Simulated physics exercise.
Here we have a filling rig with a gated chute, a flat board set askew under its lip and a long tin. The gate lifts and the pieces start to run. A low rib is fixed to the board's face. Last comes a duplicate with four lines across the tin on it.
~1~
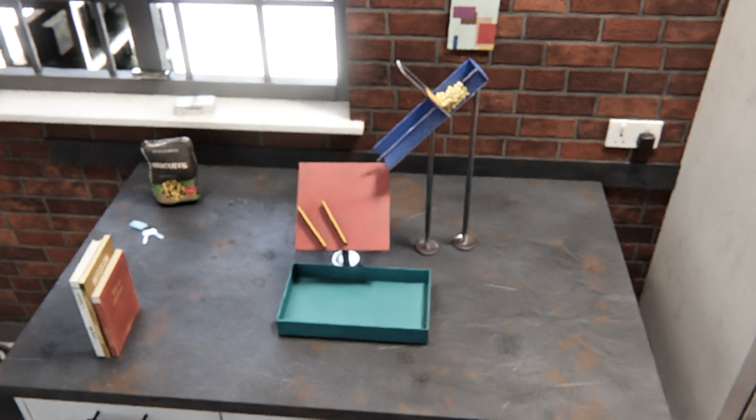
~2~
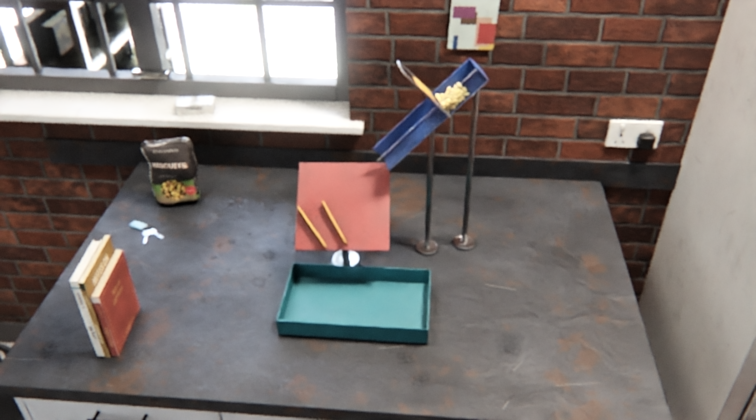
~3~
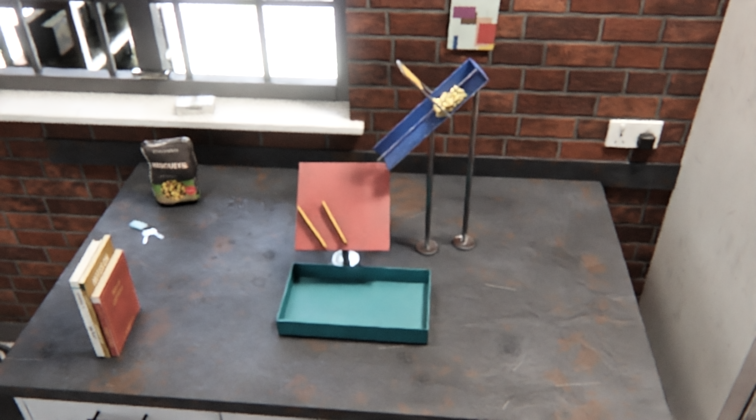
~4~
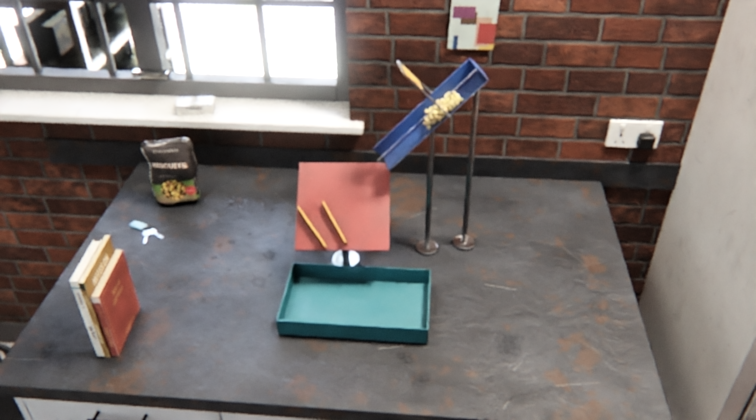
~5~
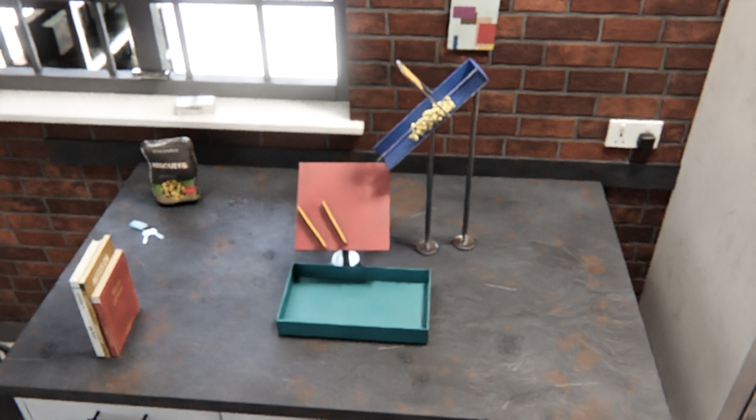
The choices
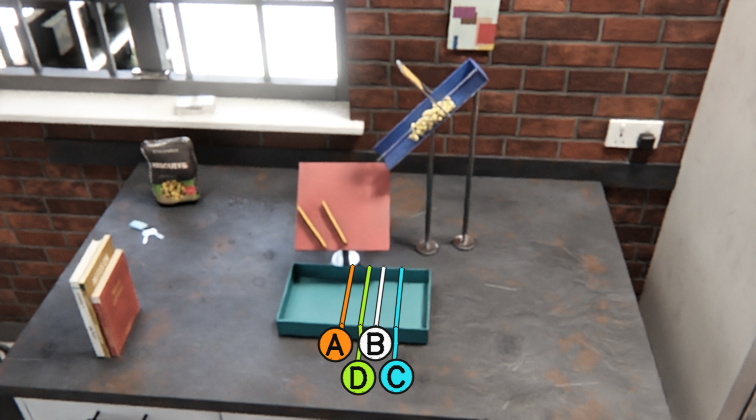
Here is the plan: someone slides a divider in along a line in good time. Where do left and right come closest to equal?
D works best here.
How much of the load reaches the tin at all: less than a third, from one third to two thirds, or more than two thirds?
About that: More than two thirds.
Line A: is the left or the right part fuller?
Right.
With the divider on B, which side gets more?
More lands on the left.
On the marked copy, line A crosses the front rim at (341, 324); line B crosses the front rim at (376, 326); line C crosses the front rim at (396, 327); line D crosses the front rim at (360, 325).
If A is chosen, of what is caught, only a few on the left of the divider, all but a few on the right.
If B is chosen, of what is caught, all but a few on the left of the divider, only a few on the right.
If C is chosen, of what is caught, all but a few on the left of the divider, only a few on the right.
If D is chosen, of what is caught, close to two thirds on the left of the divider, close to a third on the right.
